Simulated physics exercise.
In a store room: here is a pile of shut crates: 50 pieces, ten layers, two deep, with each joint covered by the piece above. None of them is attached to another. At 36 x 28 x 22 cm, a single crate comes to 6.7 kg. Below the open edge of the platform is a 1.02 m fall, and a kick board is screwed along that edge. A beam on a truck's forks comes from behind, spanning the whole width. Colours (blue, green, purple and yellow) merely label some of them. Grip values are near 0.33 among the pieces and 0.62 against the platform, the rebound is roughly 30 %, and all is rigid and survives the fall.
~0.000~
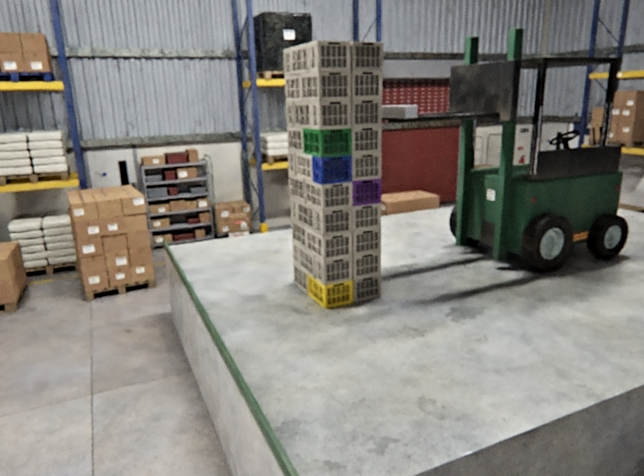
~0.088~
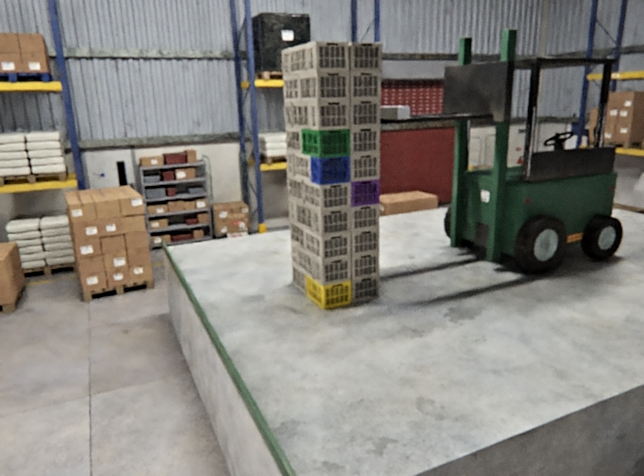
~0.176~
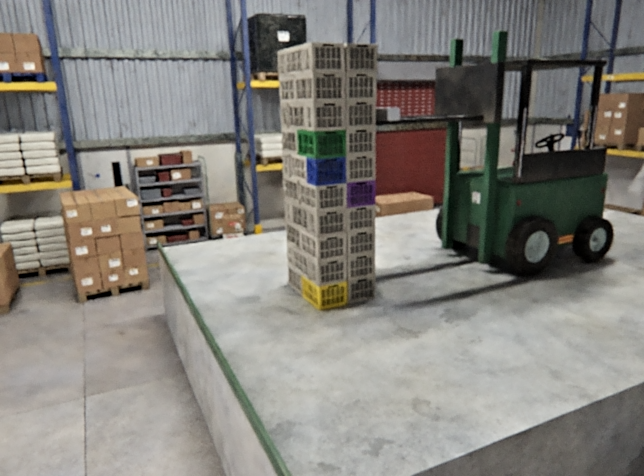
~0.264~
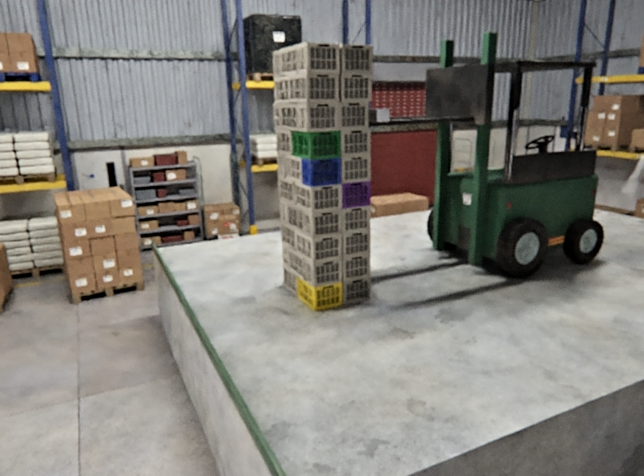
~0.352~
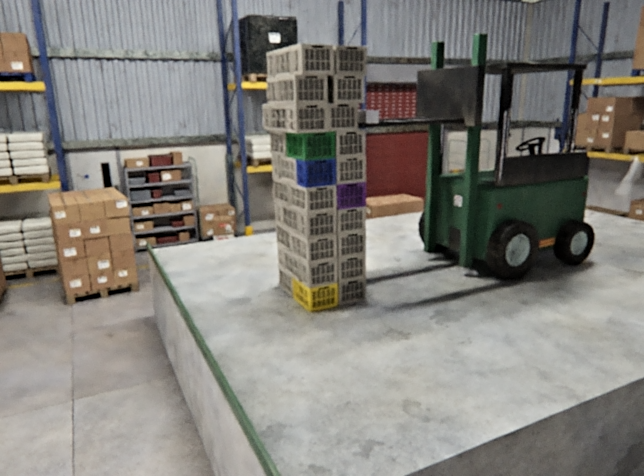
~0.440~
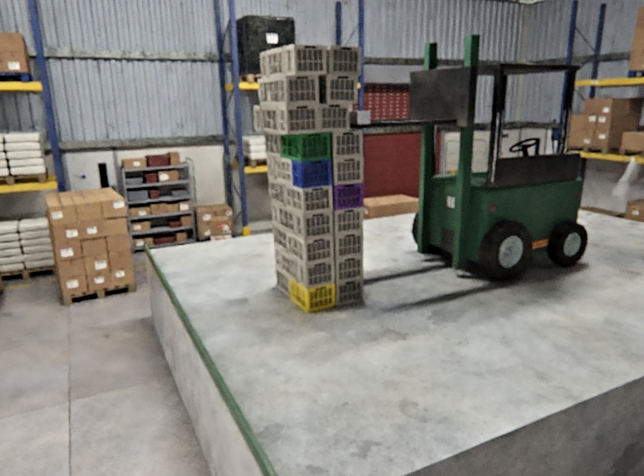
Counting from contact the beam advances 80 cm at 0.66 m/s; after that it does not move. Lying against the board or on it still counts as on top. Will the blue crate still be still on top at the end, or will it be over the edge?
The blue crate loses its position.
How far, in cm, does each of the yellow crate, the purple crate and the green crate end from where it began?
Yellow 20 cm, purple 0 cm, green 380 cm.
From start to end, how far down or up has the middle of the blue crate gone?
215 centimetres lower, roughly.
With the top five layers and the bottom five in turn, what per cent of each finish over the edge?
The top part comes to 50 per cent, the bottom part to 10 per cent.
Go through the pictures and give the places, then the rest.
In the first picture (pixels give the middle of a visible side; the camera pans a little), beam (411, 112) 15 cm from the stack; blue crate (337, 170); yellow crate (339, 294); green crate (336, 143); none has stirred.
In the second picture, beam (403, 113) 9 cm from the stack; blue crate (335, 171).
In the third picture, beam (393, 114) 29 mm from the stack; blue crate (331, 172).
In the fourth picture, beam (382, 116) 29 mm in; blue crate (326, 172); movement in 7 of them.
In the fifth picture, beam (372, 117) 9 cm in; blue crate (321, 173); movement in 16 of them.
In the sixth picture, beam (363, 118) 15 cm in; blue crate (316, 174) 28 mm from its place; green crate (315, 147) 39 mm from its place; yellow crate (321, 298); movement in 24 of them.
After 1.16 s, none of the 50 crates over the edge, 33 disturbed; blue crate 28° from how it stood, 8 cm lower; green crate 28° from how it stood, 11 cm lower.
After 1.92 s, 13 of the 50 crates over the edge; blue crate upside down; yellow crate on its side.
In the end (3.8 s), 15 of the 50 crates over the edge; blue crate on its side; green crate upside down; yellow crate on its side.
